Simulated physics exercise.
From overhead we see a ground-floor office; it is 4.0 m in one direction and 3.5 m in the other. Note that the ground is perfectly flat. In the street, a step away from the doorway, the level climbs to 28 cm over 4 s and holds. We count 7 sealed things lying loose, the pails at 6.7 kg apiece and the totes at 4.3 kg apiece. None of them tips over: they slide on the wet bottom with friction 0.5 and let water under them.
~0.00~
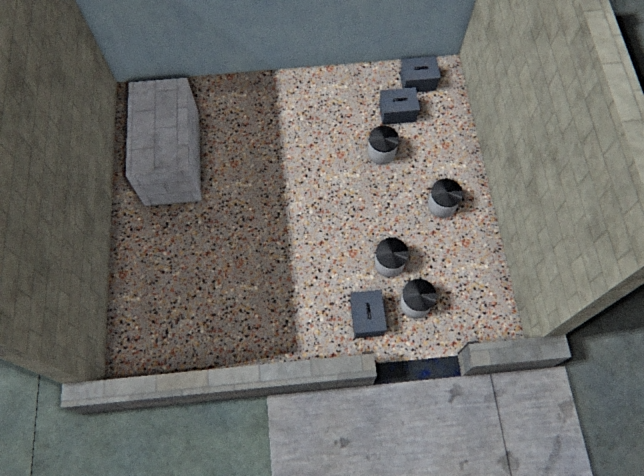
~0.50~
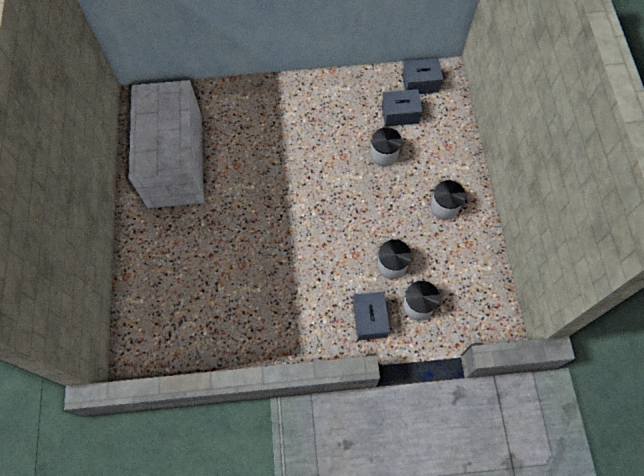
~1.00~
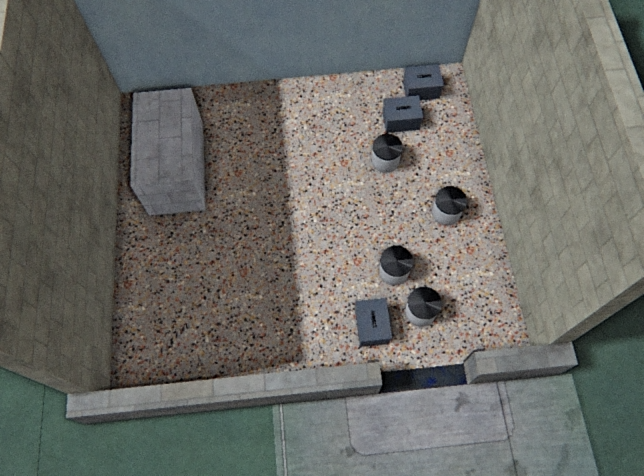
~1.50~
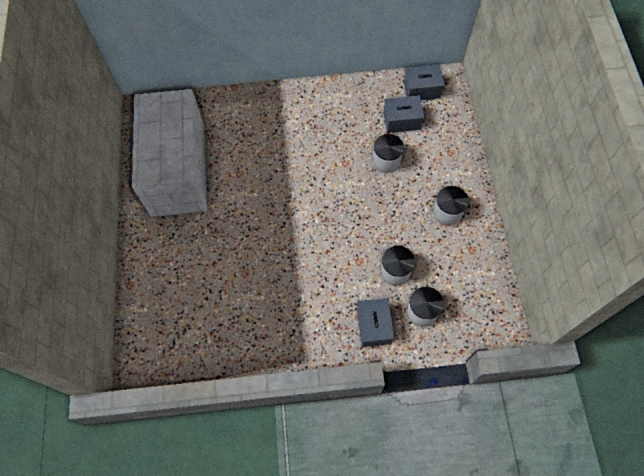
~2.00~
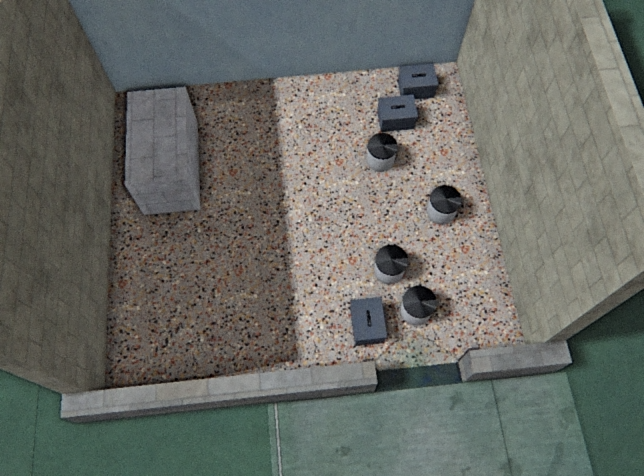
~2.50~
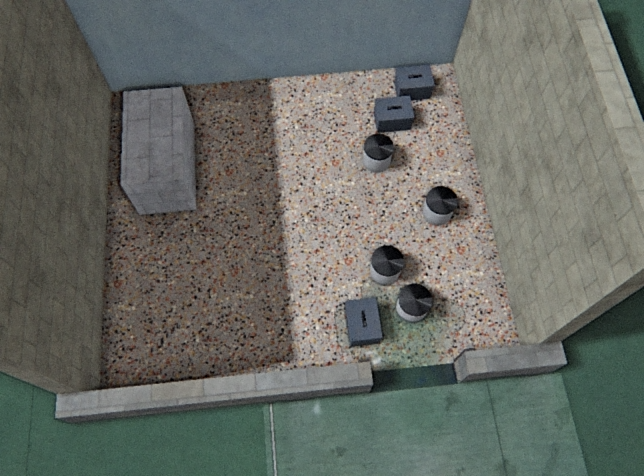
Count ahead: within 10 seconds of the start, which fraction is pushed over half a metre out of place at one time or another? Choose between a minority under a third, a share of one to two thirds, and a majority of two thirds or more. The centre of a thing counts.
A majority of two thirds or more.
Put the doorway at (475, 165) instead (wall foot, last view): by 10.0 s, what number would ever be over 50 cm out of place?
3.
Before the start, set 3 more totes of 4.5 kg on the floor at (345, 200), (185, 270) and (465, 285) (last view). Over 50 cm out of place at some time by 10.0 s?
Respectively, higher, higher and higher.
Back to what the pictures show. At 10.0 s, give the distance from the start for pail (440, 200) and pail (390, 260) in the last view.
Respectively 150 and 200 cm.
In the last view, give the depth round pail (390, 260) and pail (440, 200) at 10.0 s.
Close to 13 and 14 centimetres.
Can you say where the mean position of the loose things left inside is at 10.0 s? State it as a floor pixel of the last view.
That lands at roughly (294, 147).
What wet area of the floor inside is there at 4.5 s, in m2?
Near 8.0 m2 in all.
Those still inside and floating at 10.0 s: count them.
Count: 6.
After 3.5 s 2 of 7 are over 50 cm from their spots; 0 afloat.
After 4.5 s 3 of 7 are over 50 cm from their spots; 0 afloat.
After 7.0 s 7 of 7 are over 50 cm from their spots; 6 afloat.
After 10.0 s 7 of 7 are over 50 cm from their spots, and 7 have been at some point; 6 afloat.
